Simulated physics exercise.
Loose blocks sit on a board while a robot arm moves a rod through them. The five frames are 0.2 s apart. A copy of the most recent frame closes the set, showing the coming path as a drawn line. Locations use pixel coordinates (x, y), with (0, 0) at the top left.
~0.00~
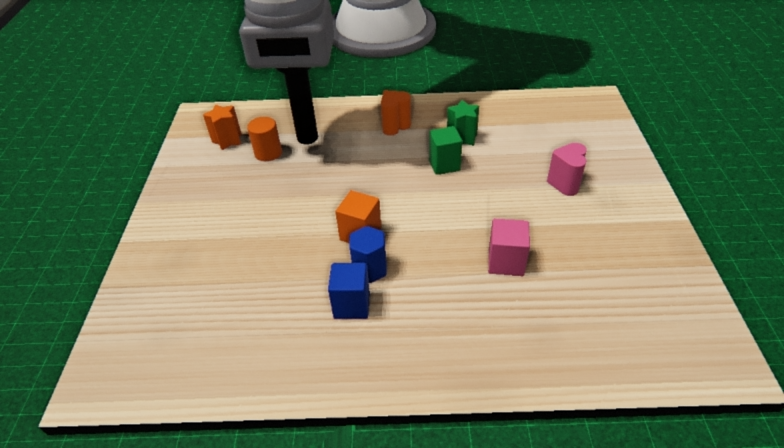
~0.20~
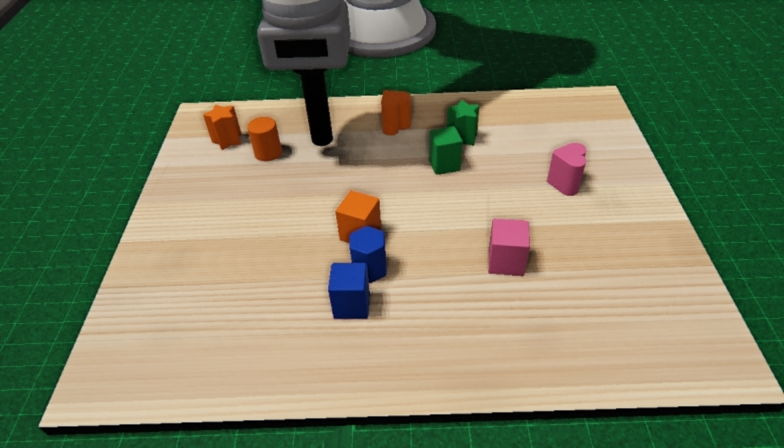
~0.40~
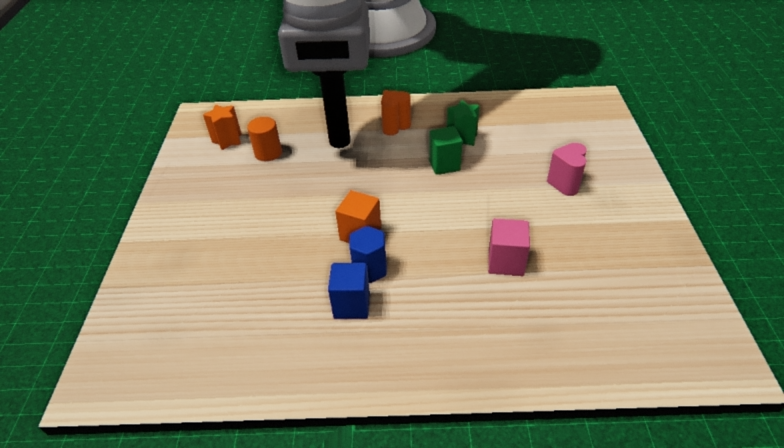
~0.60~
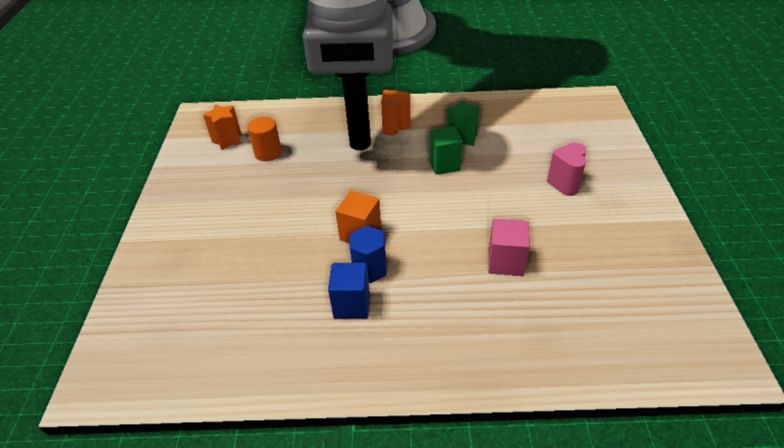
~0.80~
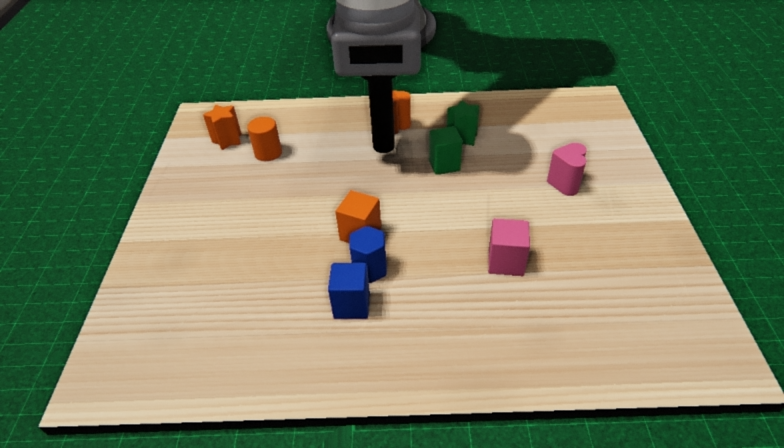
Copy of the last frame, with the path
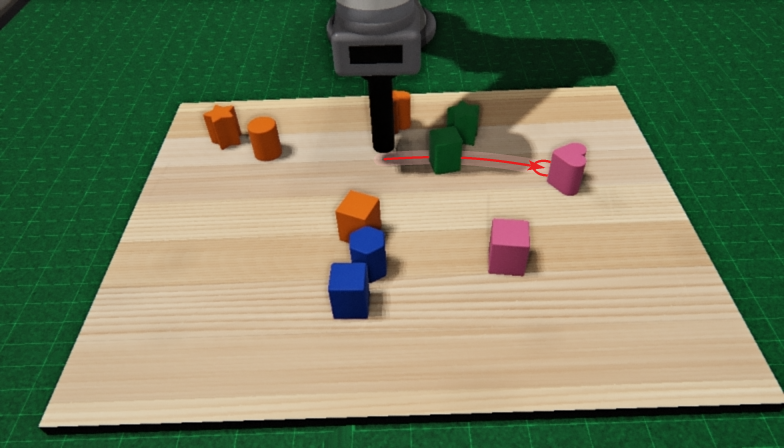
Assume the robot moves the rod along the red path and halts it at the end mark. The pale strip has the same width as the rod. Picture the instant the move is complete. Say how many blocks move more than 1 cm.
Expect one.
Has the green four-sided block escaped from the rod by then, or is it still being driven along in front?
The rod should slip past it.
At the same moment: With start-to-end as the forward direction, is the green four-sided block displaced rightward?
That would be a yes.
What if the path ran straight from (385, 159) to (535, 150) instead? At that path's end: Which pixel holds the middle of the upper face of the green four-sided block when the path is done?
Its top face will be centred at roughly (477, 139).
The line goes from (385, 159) by way of (464, 158) to (545, 168).
What follows on the original path. One third of the way, rod at (438, 145); green four-sided block at (461, 138), turned 30° clockwise.
Two thirds of the way, rod at (492, 148); green four-sided block at (489, 145), turned 115° clockwise.
At the end, rod at (548, 156); green four-sided block at (489, 146), turned 115° clockwise; pink heart unmoved.
